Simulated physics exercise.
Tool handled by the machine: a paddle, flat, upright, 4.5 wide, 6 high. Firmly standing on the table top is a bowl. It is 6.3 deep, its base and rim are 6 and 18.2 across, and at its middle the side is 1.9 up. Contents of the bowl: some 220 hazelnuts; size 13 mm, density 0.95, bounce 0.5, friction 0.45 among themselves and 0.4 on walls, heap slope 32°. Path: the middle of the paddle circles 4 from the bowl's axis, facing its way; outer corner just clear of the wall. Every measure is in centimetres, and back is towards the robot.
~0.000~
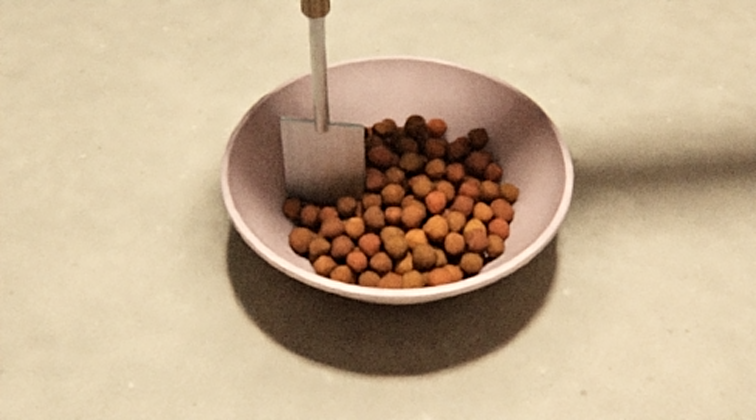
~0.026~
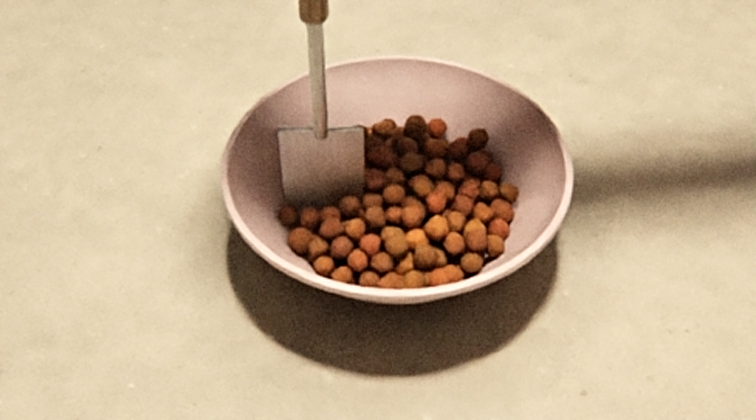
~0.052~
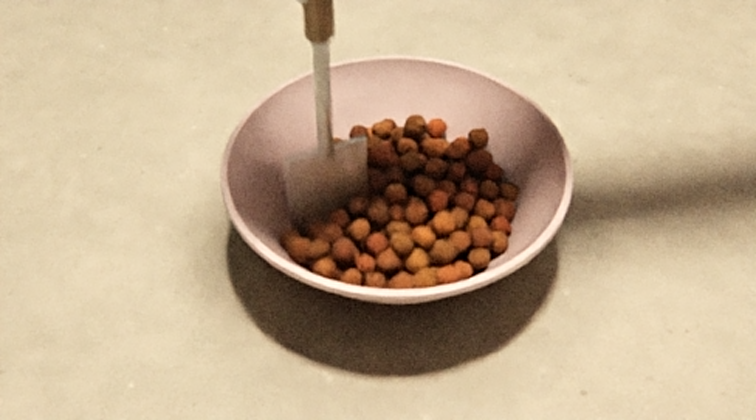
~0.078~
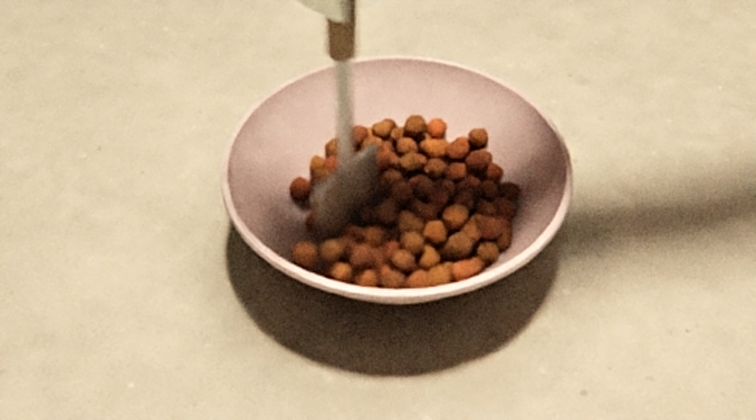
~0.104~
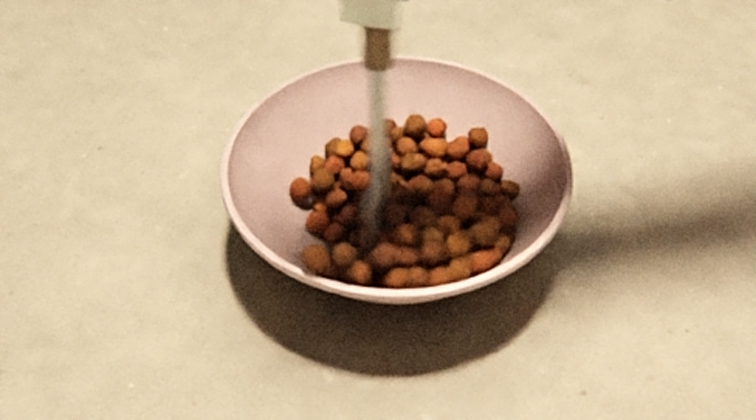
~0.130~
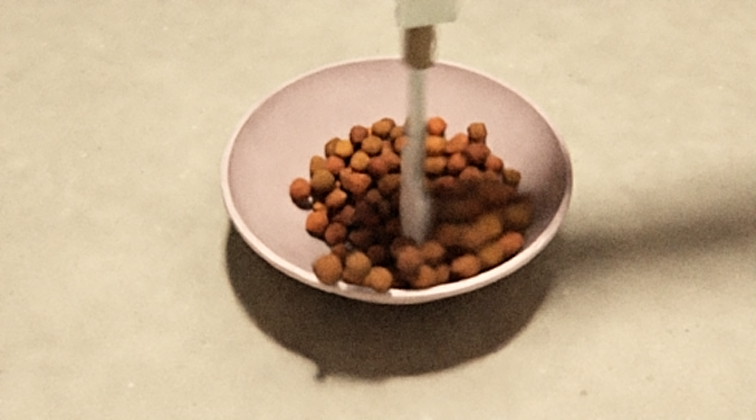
A wide pale pink bowl holding a heap of small round reddish-brown nuts stands on a plain beige surface, seen from above at an angle. A flat metal paddle with a thin shaft and brown handle, its pale holder partly visible later, starts upright at the bowl's left. It dips slightly, then sweeps rightward through the near nuts, turning edge-on and pushing them along, while the camera stays still.
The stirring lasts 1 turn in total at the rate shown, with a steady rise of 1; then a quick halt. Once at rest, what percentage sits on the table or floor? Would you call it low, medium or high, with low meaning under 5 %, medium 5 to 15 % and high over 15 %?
I would call it high, over 15 %.
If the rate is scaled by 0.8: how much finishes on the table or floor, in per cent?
It would come to around 20 percent.
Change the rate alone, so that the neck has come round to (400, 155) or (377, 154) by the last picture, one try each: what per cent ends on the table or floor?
About 30 and 20 %.
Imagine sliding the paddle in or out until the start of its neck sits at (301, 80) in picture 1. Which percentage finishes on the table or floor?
About 15 percent ends up on the table or floor.
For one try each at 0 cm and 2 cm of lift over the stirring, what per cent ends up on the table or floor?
Roughly 40 percent, then roughly 25 percent.
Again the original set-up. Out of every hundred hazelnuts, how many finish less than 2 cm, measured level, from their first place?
Result: Close to 15 per cent of the load.
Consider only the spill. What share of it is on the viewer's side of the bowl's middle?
Estimate: Some 30 in a hundred.
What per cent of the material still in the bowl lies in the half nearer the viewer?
It comes to near 60 percent.
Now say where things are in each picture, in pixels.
In the first picture, paddle neck at (321, 100), 0° round; upper third of the load around (412, 193), from x 295 to 505, top at y 125; 216 in the bowl.
In the second picture, paddle neck at (319, 107), 9° round; upper third of the load around (409, 194), from x 290 to 505, top at y 125.
In the third picture, paddle neck at (325, 126), 32° round; upper third of the load around (401, 207), from x 290 to 510, top at y 125.
In the fourth picture, paddle neck at (345, 144), 58° round; upper third of the load around (406, 217), from x 300 to 510, top at y 125.
In the fifth picture, paddle neck at (378, 154), 85° round; upper third of the load around (416, 223), from x 300 to 510, top at y 125.
In the sixth picture, paddle neck at (416, 153), 111° round; upper third of the load around (446, 224), from x 300 to 525, top at y 125; 214 in the bowl, 2 in flight or on the tool.
After 0.22 s, 202° round, highest piece 12 above the table; 195 in the bowl, 21 in flight or on the tool.
After 0.31 s, 294° round, highest piece 11 above the table; 173 in the bowl, 15 on the table or floor, 28 in flight or on the tool.
After 0.56 s, 0° round, highest piece 7 above the table; 156 in the bowl, 60 on the table or floor.
After 1.26 s, 0° round, highest piece 5 above the table; 156 in the bowl, 60 on the table or floor.
At rest, 156 in the bowl, 60 on the table or floor. That is 28 % on the table or floor.
